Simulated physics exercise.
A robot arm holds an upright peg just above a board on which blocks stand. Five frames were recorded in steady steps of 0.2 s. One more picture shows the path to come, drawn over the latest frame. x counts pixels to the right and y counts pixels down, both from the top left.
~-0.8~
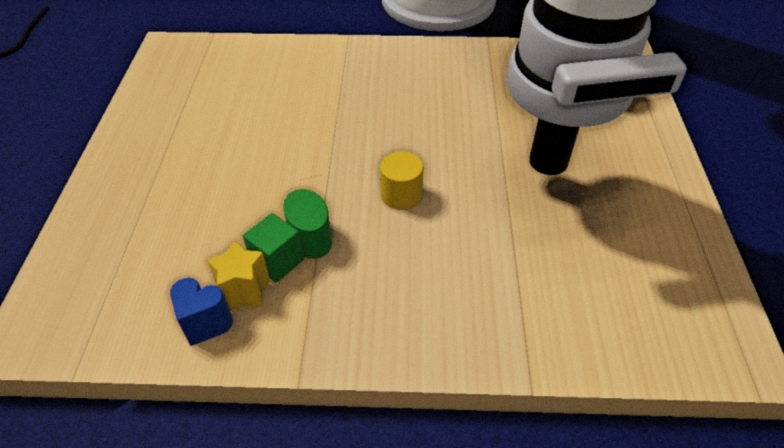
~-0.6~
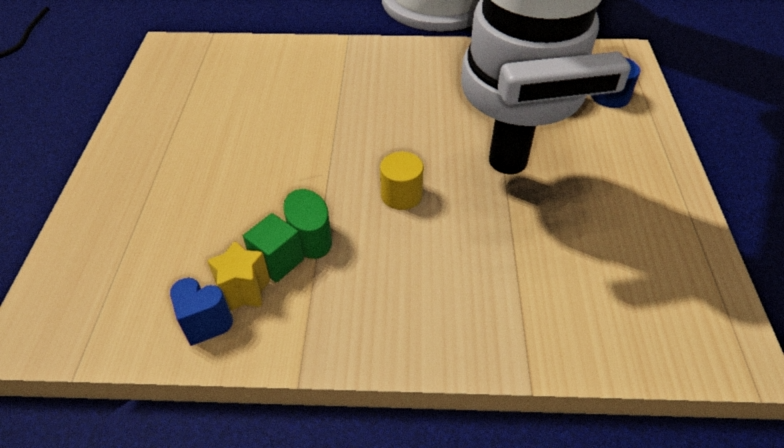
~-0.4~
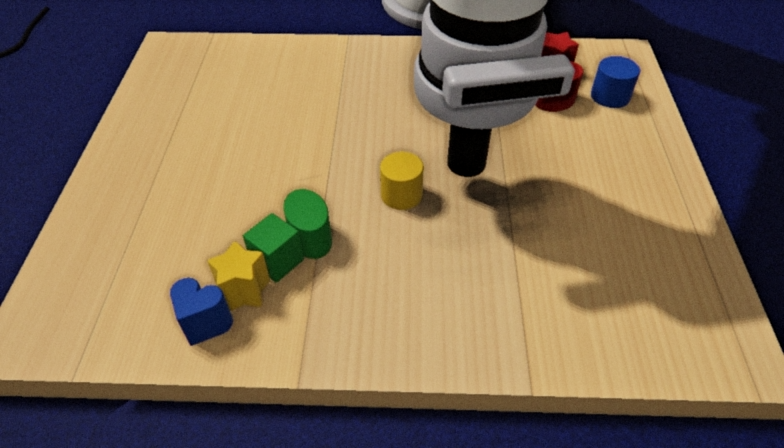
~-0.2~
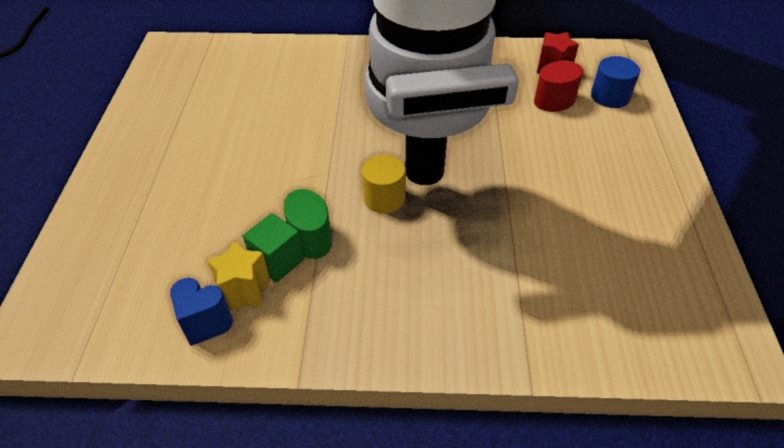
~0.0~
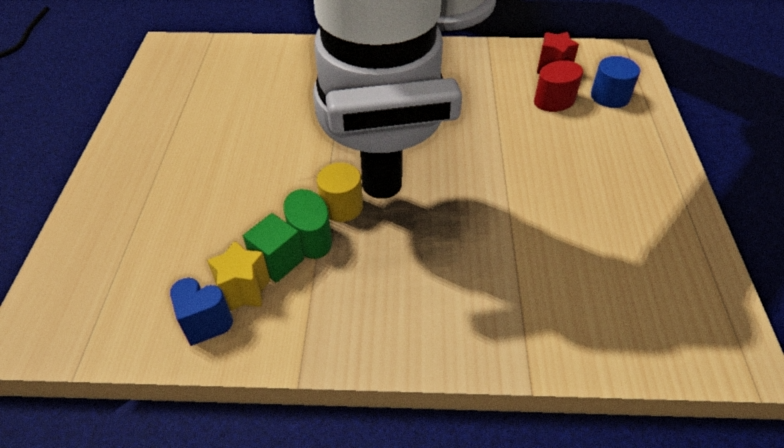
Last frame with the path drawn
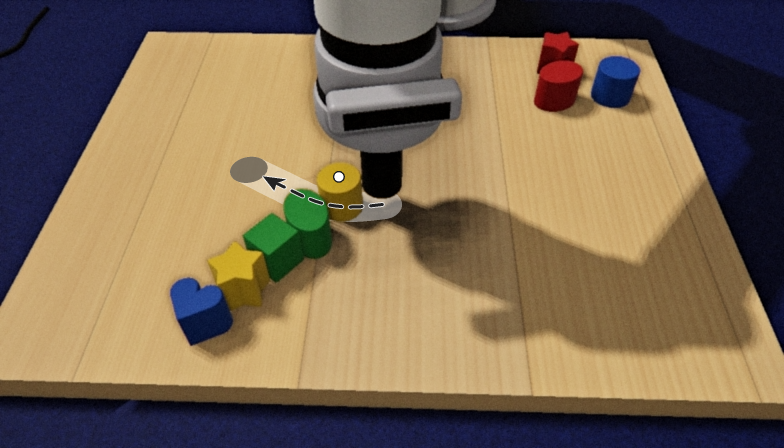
A robot arm moves left and pushes the yellow disc up to the green oval block.
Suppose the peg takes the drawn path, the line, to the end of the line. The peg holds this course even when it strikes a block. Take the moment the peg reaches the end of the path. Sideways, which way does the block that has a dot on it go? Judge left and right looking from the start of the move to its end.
Over to the left.
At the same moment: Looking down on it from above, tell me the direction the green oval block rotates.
From the top, the block rotates counterclockwise.
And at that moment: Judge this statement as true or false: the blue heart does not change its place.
My answer: True.
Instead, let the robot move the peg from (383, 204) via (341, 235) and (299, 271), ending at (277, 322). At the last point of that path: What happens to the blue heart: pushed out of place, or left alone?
It gets pushed out of place.
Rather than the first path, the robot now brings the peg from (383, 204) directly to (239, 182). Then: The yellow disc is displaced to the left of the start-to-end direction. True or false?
That claim is true.
The drawn path runs from (383, 204) through (331, 205) and (287, 189) to (249, 170); the dot is on the yellow disc.
The first path, step by step. One third of the way, peg (328, 186); yellow star block (234, 266); green square piece (268, 238); green oval block (286, 204), turned 60° anticlockwise; yellow disc (285, 172).
Two thirds of the way, peg (283, 169); yellow star block (234, 266); green square piece (268, 238); green oval block (286, 204), turned 60° anticlockwise; yellow disc (238, 164).
At the end, peg (244, 150); blue heart not moved; yellow star block (234, 266); green square piece (268, 238); green oval block (286, 204), turned 60° anticlockwise; yellow disc (207, 160).
